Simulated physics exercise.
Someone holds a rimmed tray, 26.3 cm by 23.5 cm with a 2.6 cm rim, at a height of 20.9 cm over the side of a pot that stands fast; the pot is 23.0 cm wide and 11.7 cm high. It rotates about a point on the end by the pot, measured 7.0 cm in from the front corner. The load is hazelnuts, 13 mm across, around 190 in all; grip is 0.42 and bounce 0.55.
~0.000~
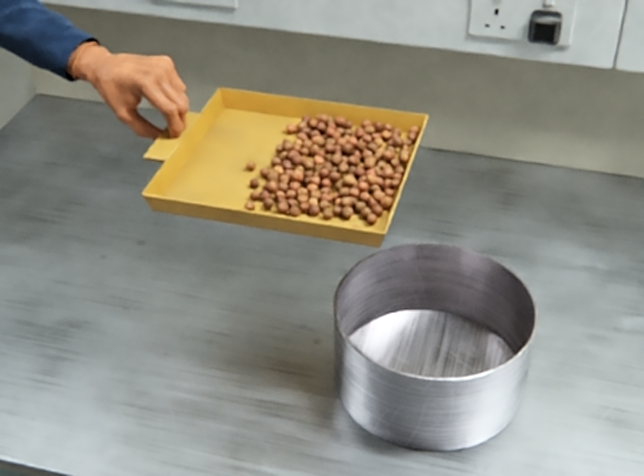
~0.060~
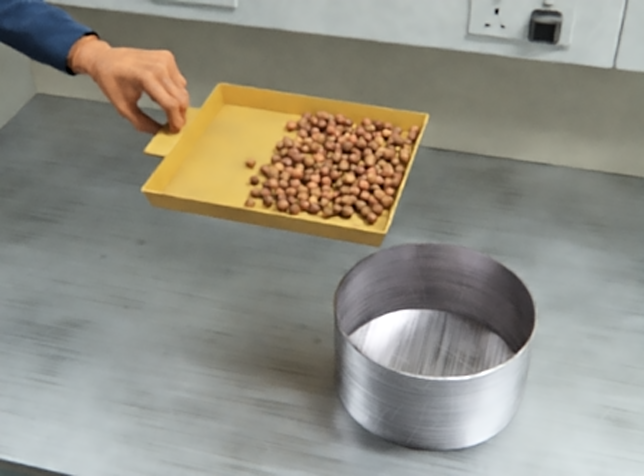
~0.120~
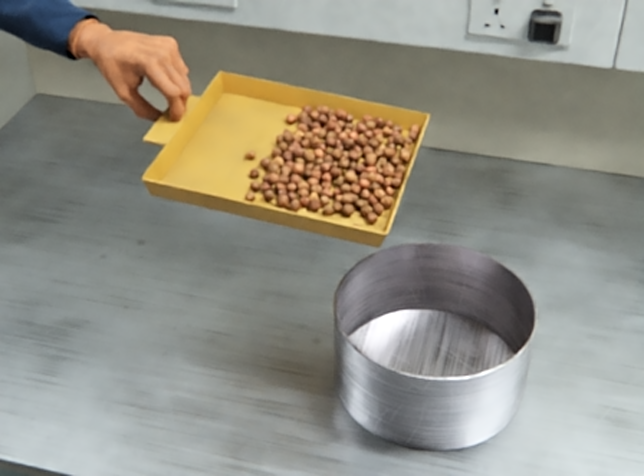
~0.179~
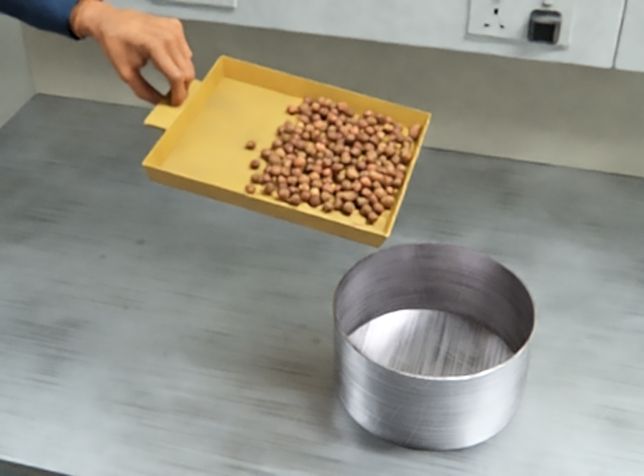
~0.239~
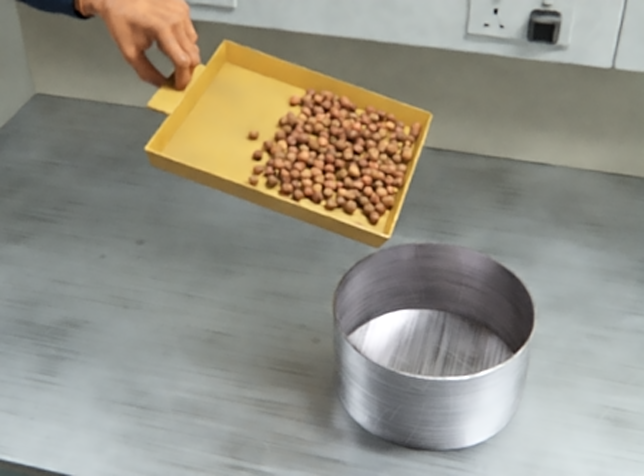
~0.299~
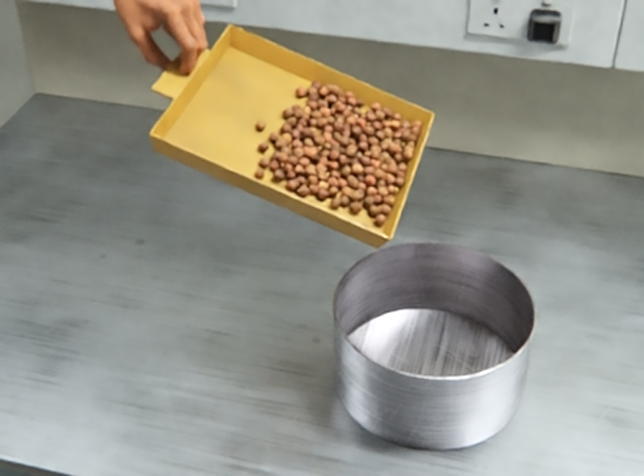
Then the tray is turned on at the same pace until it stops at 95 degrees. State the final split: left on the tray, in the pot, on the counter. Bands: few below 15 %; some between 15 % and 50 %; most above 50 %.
Tray: Few; pot: Most; counter: Some.
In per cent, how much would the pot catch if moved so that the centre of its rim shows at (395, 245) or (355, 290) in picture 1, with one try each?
In order, about 55 and about 40 per cent.
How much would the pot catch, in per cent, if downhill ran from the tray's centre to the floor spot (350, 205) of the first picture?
That would be close to 100 per cent.
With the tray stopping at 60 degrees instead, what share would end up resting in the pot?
About 5 in a hundred would end up in the pot.
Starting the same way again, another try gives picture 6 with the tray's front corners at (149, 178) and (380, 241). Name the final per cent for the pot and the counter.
In the pot: 85 per cent; on the counter: 15 per cent.
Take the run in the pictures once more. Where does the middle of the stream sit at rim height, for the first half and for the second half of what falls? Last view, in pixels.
I'd mark about (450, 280) for the first half and about (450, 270) for the second.
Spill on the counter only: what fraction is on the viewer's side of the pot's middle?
Estimate: Close to 0 per cent of the pieces.
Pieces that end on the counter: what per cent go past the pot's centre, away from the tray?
Around 90 in a hundred.
Then, at 0.75 s, tilt 55 degrees; the tray holds 100 %, the pot 0 %.
Then, at 1.06 s, tilt 80 degrees; the tray holds 95 %, the pot 5 %.
After 1.46 s, tilt 95 degrees; the tray holds 0 %, the pot 65 %.
At rest (2.5 s), tray 0 %, pot 70 %, counter 30 %.
